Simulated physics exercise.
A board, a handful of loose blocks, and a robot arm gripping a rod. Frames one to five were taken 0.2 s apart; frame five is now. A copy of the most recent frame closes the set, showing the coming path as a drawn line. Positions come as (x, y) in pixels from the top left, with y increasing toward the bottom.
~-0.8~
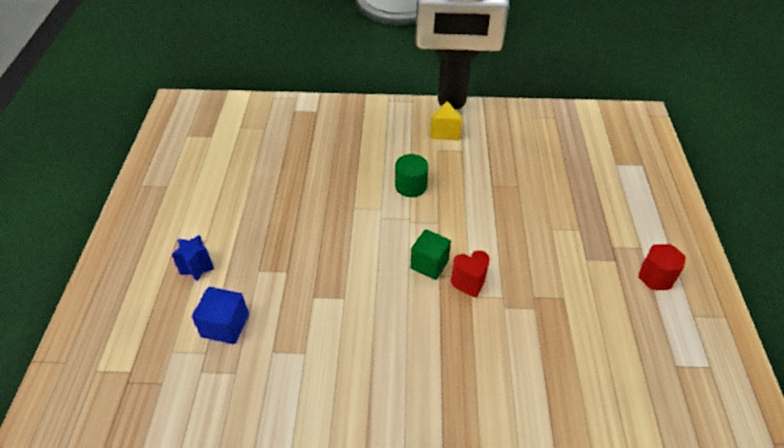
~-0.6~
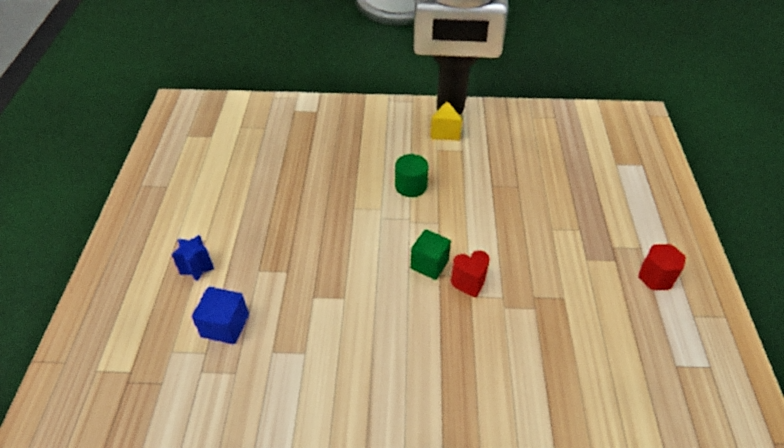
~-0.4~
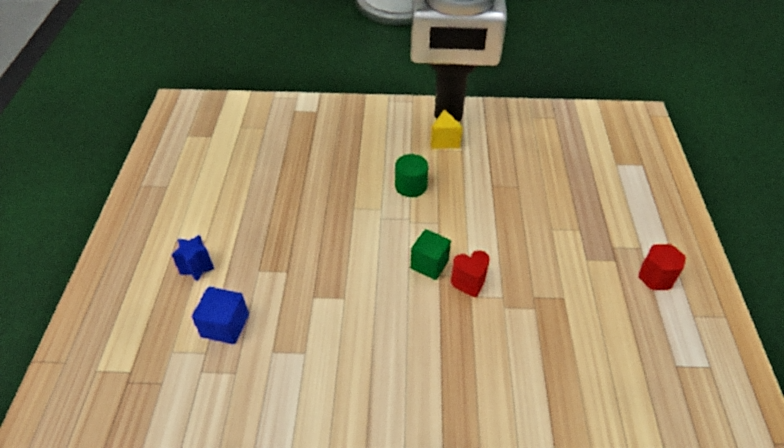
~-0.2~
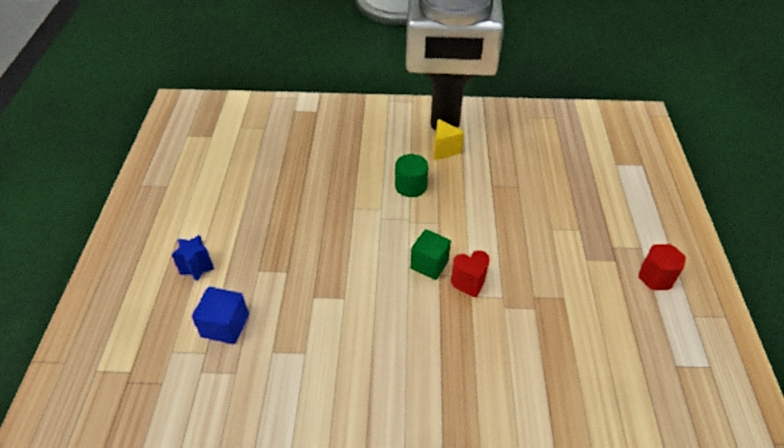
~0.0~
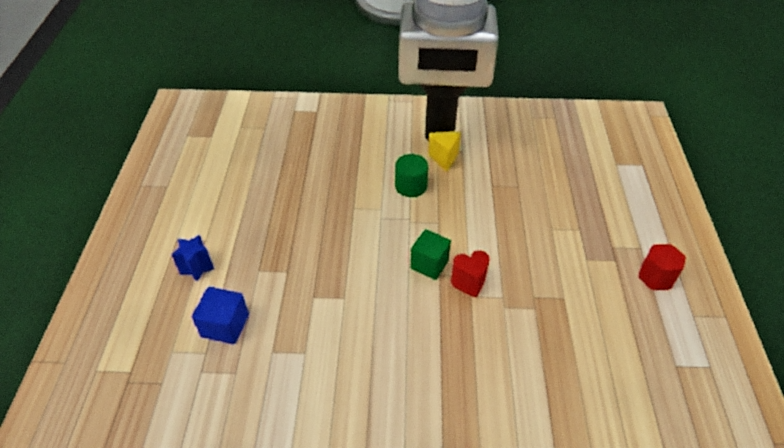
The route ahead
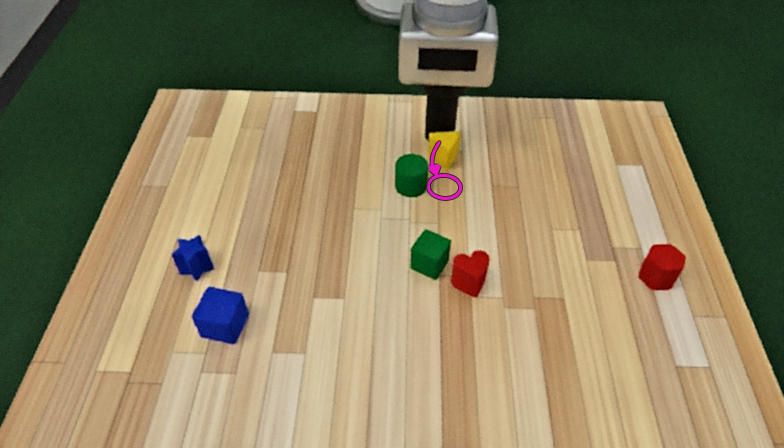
A robot arm holding a dark rod moved down to the yellow triangular block and pushed it a short way toward the green round block, while the other scattered blocks stayed still.
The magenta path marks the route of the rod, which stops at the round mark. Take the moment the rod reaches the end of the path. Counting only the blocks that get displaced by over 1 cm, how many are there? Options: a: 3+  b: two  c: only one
The answer is c.
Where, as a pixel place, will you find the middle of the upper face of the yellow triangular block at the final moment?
Around (461, 182).
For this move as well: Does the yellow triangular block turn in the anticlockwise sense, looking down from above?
The answer is yes.
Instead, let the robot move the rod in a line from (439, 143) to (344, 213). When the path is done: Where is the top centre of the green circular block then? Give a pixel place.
About (406, 180).
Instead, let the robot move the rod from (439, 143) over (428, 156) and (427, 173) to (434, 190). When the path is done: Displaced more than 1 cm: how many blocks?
The answer is two blocks.
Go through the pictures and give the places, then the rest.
In the first picture, lower end of the rod at (452, 101), tops of blocks, green circular block at (412, 164), yellow triangular block at (447, 112).
In the second picture, rod at (451, 108), blocks as before.
In the third picture, rod at (448, 115), yellow triangular block at (446, 121).
In the fourth picture, rod at (445, 125), yellow triangular block at (446, 129).
In the fifth picture, rod at (440, 136), green circular block at (412, 164), yellow triangular block at (446, 138).
The drawn path runs from (439, 143) over (433, 156) and (434, 172) to (444, 187).
The first path, step by step. Halfway along, rod at (433, 158); yellow triangular block at (448, 159), turned 35° anticlockwise.
At the end, rod at (445, 180); green circular block at (410, 168); yellow triangular block at (461, 182), turned 25° anticlockwise.
